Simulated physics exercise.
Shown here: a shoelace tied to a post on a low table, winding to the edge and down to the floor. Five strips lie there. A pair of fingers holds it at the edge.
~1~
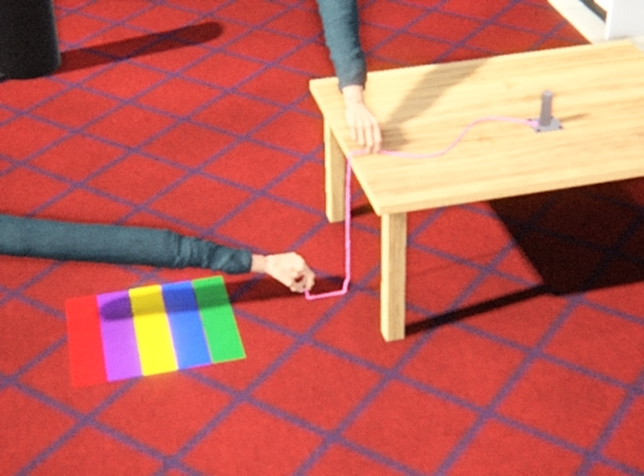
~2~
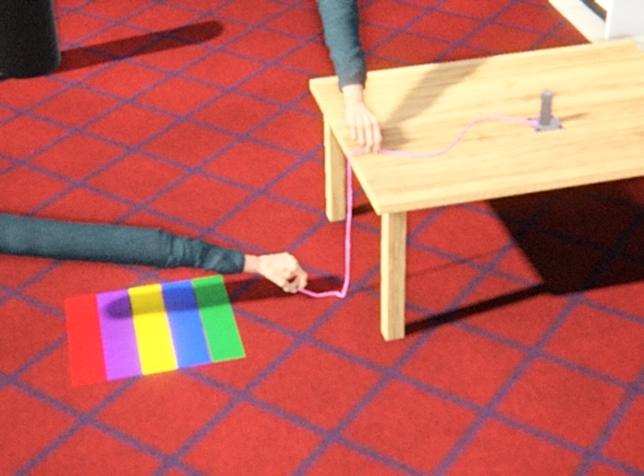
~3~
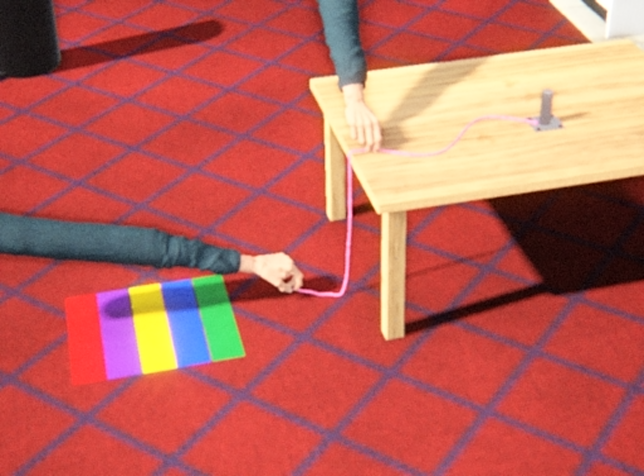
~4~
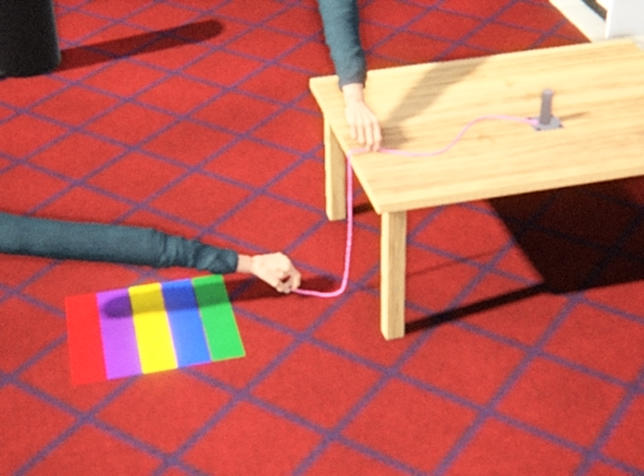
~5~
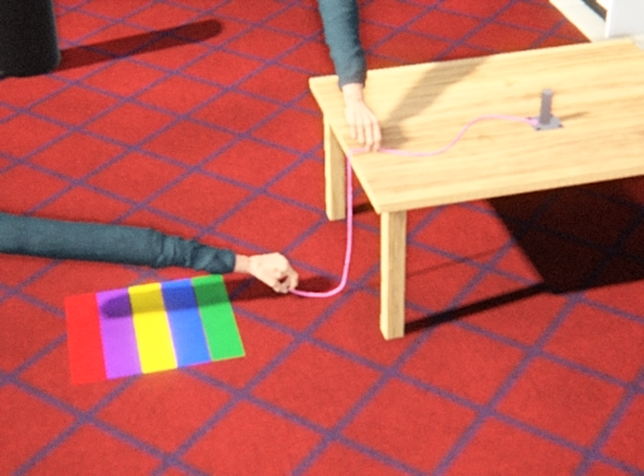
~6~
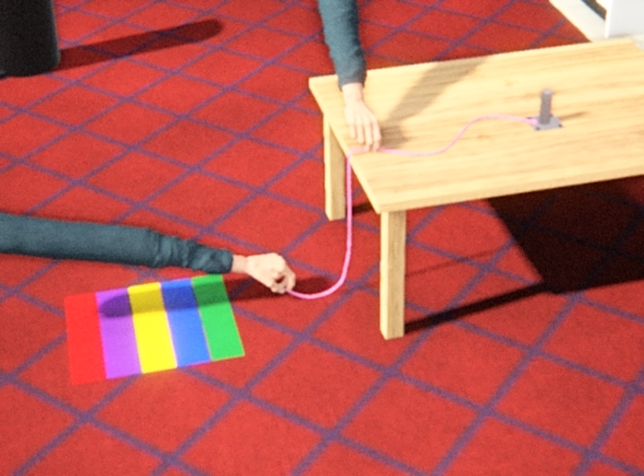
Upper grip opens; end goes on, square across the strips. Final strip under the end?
Yellow.
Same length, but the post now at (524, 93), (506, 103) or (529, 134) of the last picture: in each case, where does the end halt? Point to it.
In that order: (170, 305), (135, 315) and (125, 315).
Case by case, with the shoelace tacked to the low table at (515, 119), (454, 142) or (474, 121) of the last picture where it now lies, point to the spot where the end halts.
That would be (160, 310) for the first, (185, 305) for the second and (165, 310) for the third.
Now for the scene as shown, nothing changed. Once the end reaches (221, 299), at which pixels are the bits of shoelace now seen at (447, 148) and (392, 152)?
(411, 141), then (357, 152).
Soon after, end near (221, 299); over green.
After that, end near (178, 306); over blue.
At the stop, end near (152, 310); over yellow. It halts on the yellow strip.
